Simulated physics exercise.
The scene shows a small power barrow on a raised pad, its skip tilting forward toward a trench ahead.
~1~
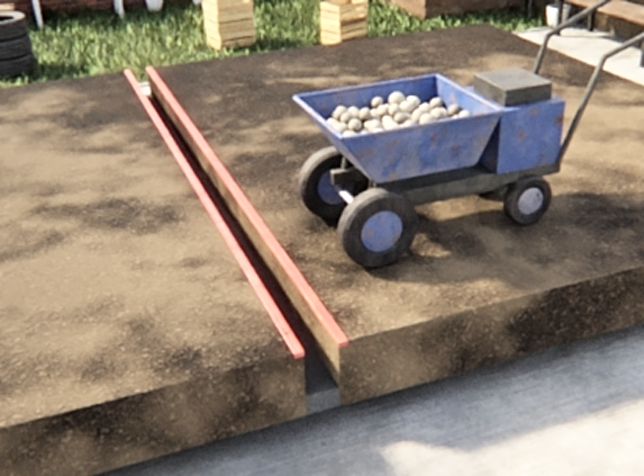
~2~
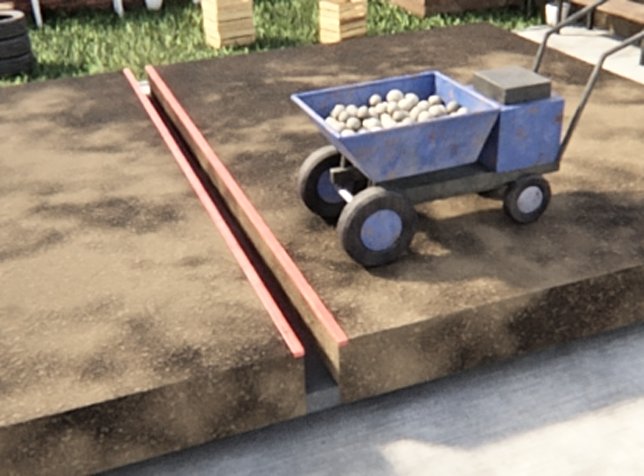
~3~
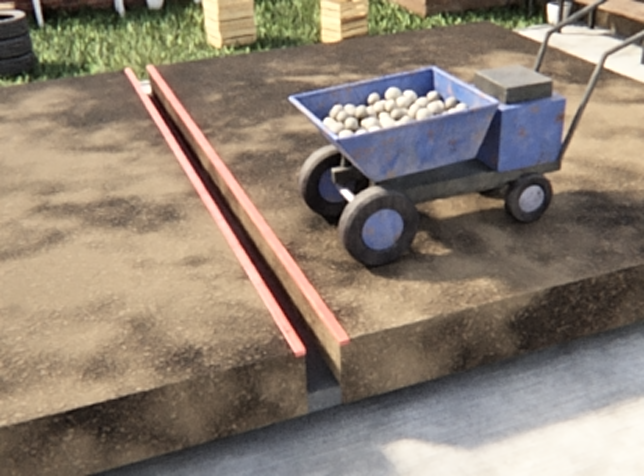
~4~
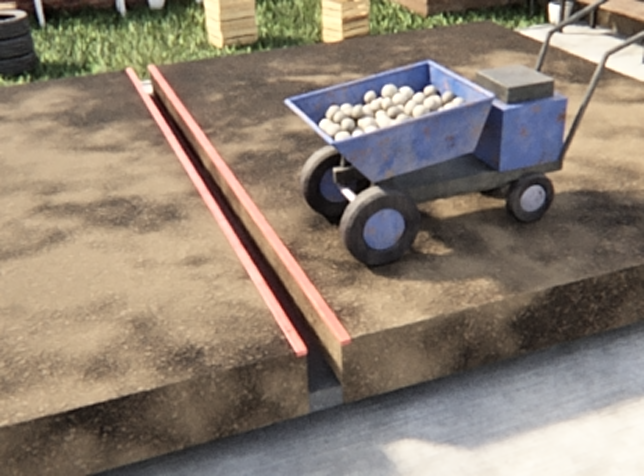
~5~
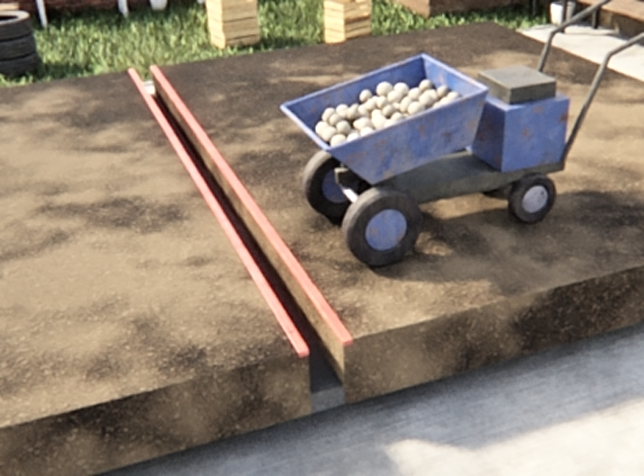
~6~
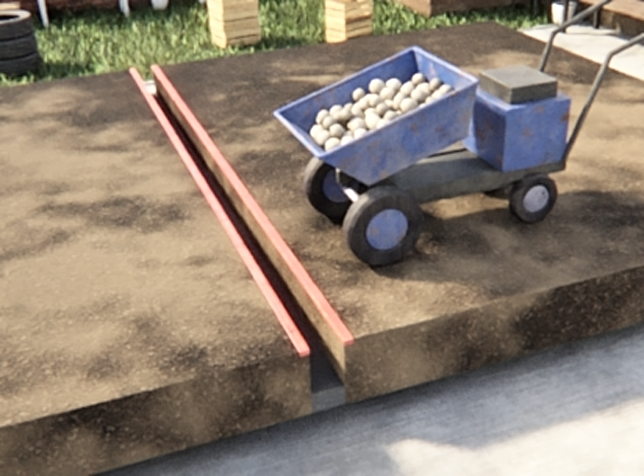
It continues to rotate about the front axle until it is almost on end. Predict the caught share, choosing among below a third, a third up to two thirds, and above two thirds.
Below one third.
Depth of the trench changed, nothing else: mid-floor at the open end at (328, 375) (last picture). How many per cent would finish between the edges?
I'd put it at some 10 in a hundred.
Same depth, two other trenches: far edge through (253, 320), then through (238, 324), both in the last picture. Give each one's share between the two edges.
The share would be 80 % first and 100 % second.
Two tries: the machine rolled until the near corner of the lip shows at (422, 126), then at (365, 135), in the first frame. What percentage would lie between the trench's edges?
Roughly 30 per cent first, then roughly 60 per cent.
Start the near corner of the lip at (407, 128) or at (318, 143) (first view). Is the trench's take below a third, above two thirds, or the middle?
Well, for the first stop the answer is one to two thirds, and for the second it is less than a third.
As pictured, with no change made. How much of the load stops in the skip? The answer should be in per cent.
About 25 %.
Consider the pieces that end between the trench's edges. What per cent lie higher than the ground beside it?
My figure is near 15 per cent.
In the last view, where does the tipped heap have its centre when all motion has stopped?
At about (223, 257).
Just after the last frame, skip tipped steeply; every one in the skip.
A moment on, skip tipped steeply; the larger part in the skip; just a few in or heaped over the trench; about a tenth beyond it.
Further on, skip tipped right over; roughly a quarter in the skip; about a tenth in or heaped over the trench; roughly two thirds beyond it.
When it is over, skip tipped right over; roughly a quarter in the skip; about a tenth in or heaped over the trench; roughly two thirds beyond it.
